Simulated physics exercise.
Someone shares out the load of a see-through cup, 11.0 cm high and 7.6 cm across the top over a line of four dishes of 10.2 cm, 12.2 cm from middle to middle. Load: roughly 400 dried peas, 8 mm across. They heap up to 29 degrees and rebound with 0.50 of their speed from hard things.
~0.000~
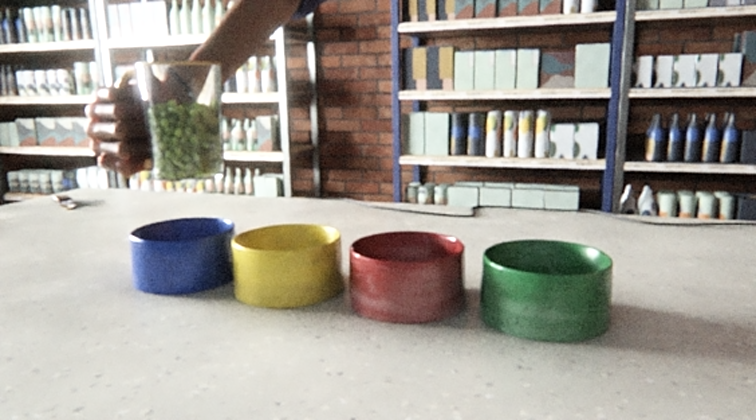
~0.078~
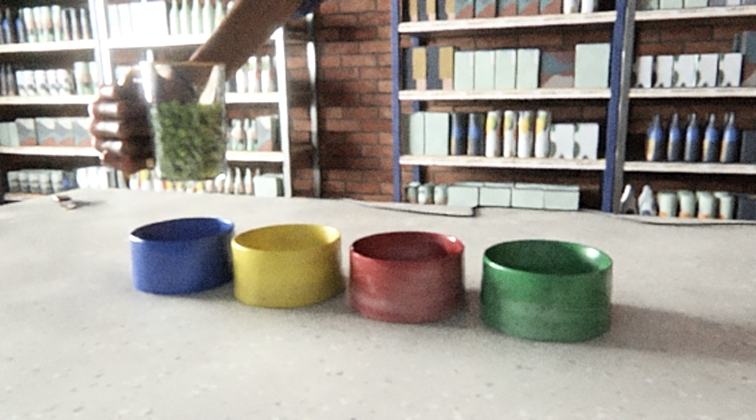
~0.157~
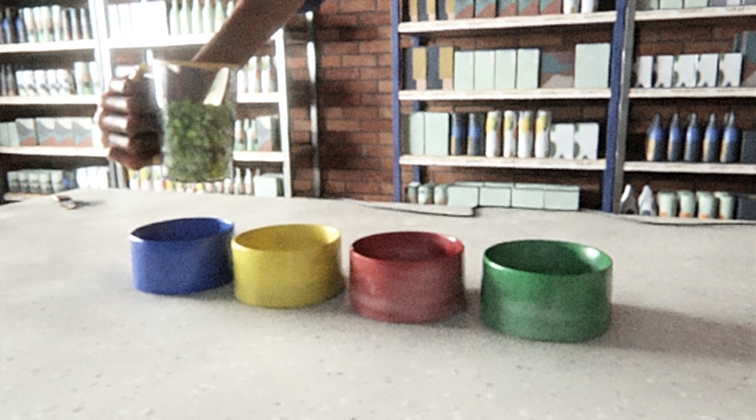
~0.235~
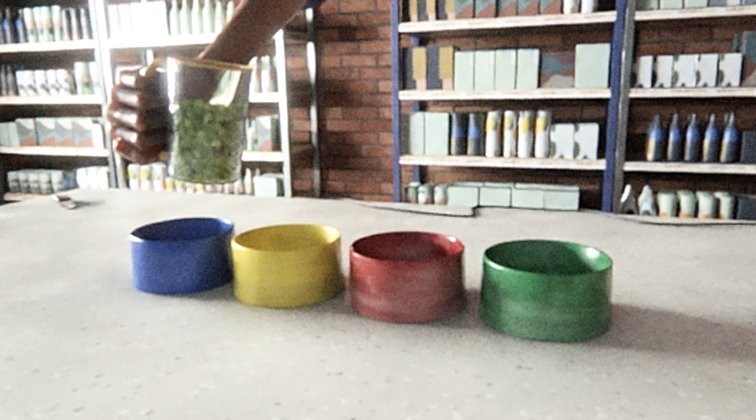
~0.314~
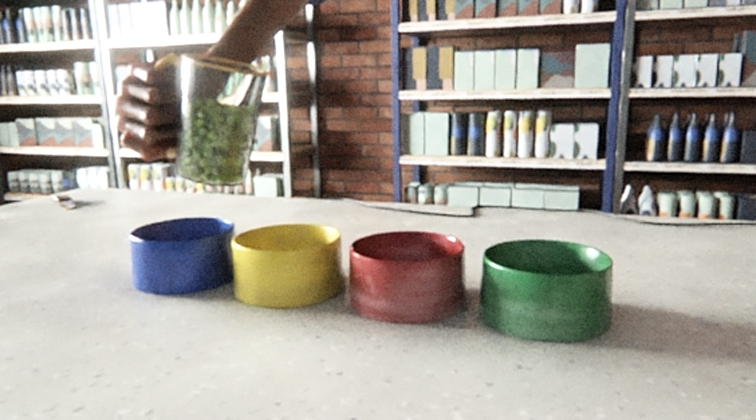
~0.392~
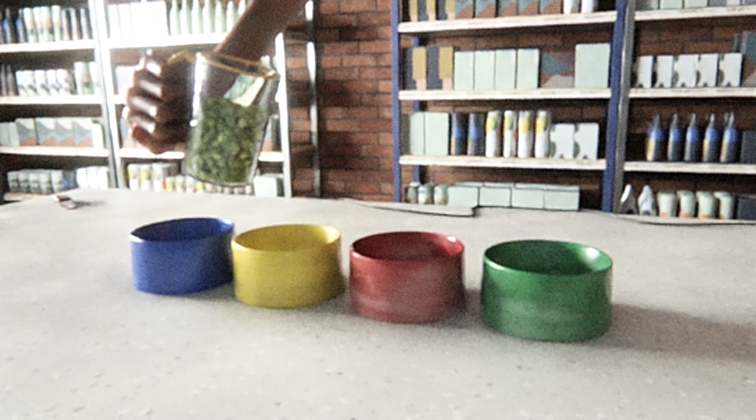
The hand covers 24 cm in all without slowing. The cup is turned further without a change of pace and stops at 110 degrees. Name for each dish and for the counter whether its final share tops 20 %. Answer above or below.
Red: Below, blue: Below, green: Above, yellow: Below, counter: Below.
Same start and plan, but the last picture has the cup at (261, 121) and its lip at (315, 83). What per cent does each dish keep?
Red 0, blue 0, green 90, yellow 0.
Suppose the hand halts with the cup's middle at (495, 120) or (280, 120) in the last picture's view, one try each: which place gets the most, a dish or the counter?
Most goes to: Green; red.
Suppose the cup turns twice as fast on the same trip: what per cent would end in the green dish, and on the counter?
Green 30; counter 20.
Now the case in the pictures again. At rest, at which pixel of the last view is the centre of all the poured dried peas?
Around (536, 290).
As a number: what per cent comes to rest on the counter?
Roughly 10 per cent.
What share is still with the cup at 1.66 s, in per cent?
Roughly 100 per cent.
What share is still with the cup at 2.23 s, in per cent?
Some 40 per cent of the load.
After 1.15 s, tilt 61 degrees; cup holds 100 %.
Then, at 1.66 s, tilt 90 degrees; cup holds 100 %.
After 2.23 s, tilt 110 degrees; cup holds 40 %, green 45 %.
By 3.3 s all is still; red 0 %, blue 0 %, green 90 %, yellow 0 %, counter 10 %.
